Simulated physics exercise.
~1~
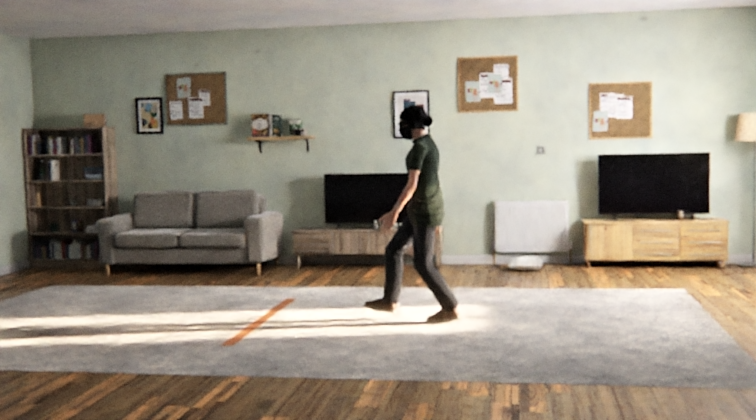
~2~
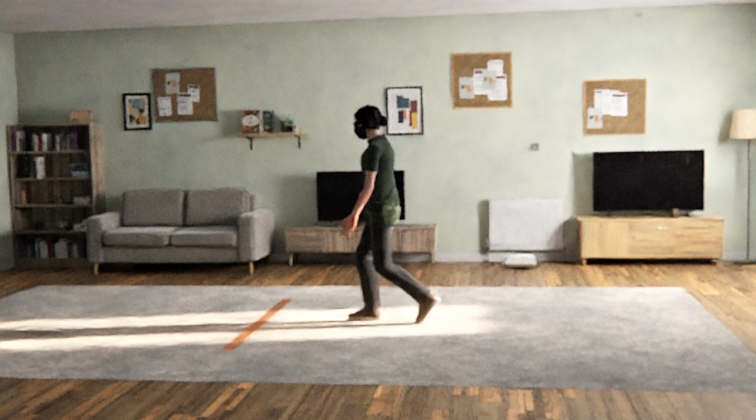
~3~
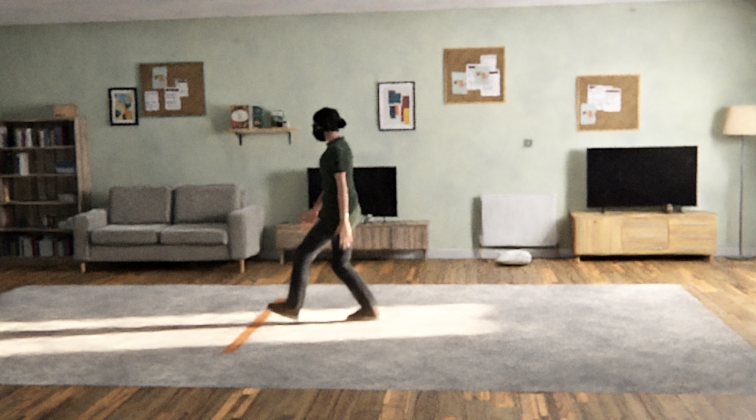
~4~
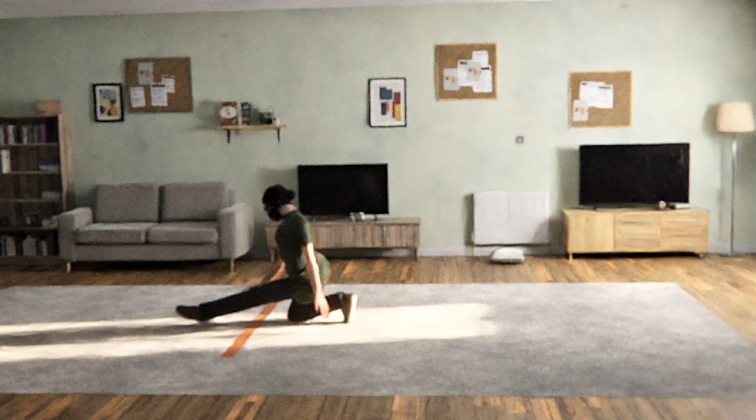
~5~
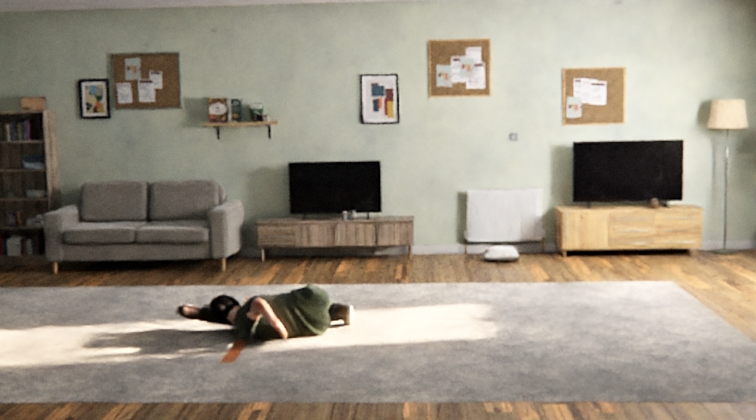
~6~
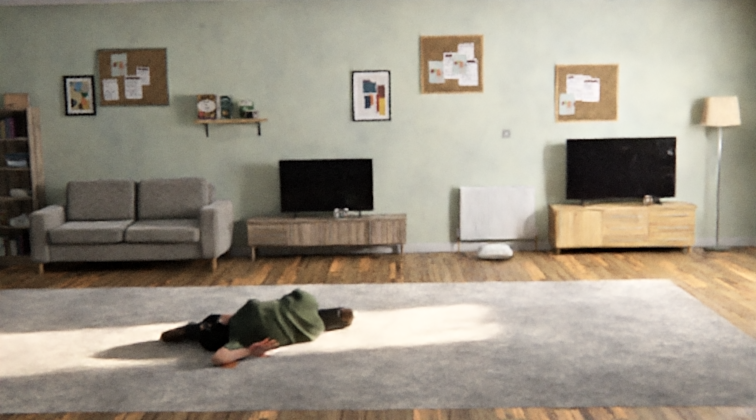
A person in a dark mask and green shirt walked left across a gray rug toward an orange strip, then suddenly dropped and folded forward onto the floor, ending up lying still with their head past the strip but their chest short of it.
